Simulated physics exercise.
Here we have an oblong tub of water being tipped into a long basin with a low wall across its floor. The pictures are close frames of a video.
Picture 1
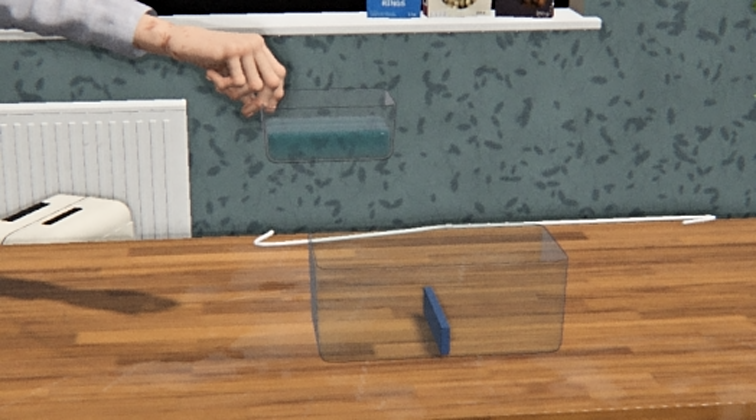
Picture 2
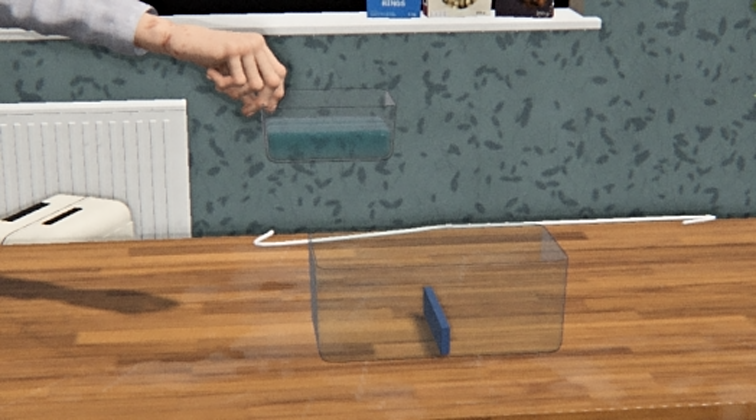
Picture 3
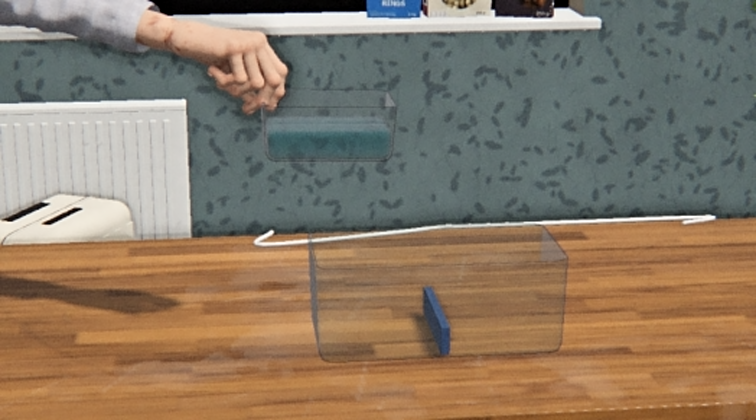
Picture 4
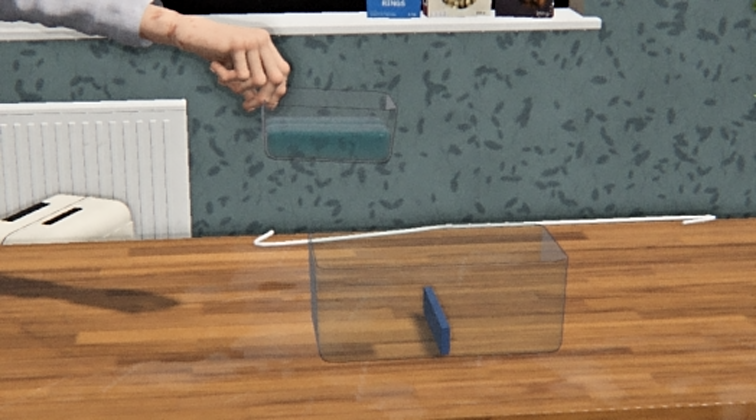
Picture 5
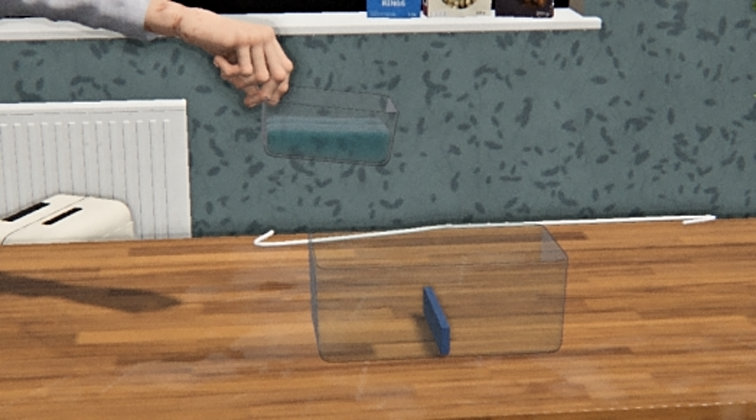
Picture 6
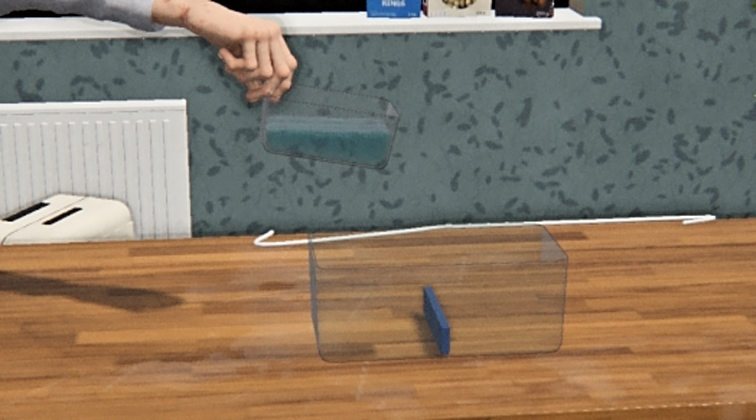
On a wooden countertop, a hand slowly tilting a clear tub of blue-green water rightward above a larger transparent basin with a blue divider.
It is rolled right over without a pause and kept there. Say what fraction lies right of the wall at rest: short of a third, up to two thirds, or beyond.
It comes to from a third to two thirds.
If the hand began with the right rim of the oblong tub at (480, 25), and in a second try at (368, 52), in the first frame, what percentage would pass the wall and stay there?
Roughly 85 per cent, and 25 per cent.
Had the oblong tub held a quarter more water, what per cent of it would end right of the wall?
Some 60 per cent.
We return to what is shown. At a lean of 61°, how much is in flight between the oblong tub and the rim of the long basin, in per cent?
About 35 per cent.
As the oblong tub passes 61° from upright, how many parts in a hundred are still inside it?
Roughly 60 in a hundred.
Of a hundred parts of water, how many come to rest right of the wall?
Close to 45 per cent.
A moment on, the oblong tub is tipped part way and 58 per cent is still to pour, 5 is left of the wall and 5 right of it.
Next, the oblong tub is tipped on its side and 13 per cent is still to pour, 34 is left of the wall and 43 right of it.
Then the oblong tub is tipped right over and 0 per cent is still to pour, 53 is left of the wall and 45 right of it.
Later the oblong tub is tipped right over and 0 per cent is still to pour, 54 is left of the wall and 46 right of it.
In the end 54 per cent lies left of the wall, 46 right of it and 1 outside.
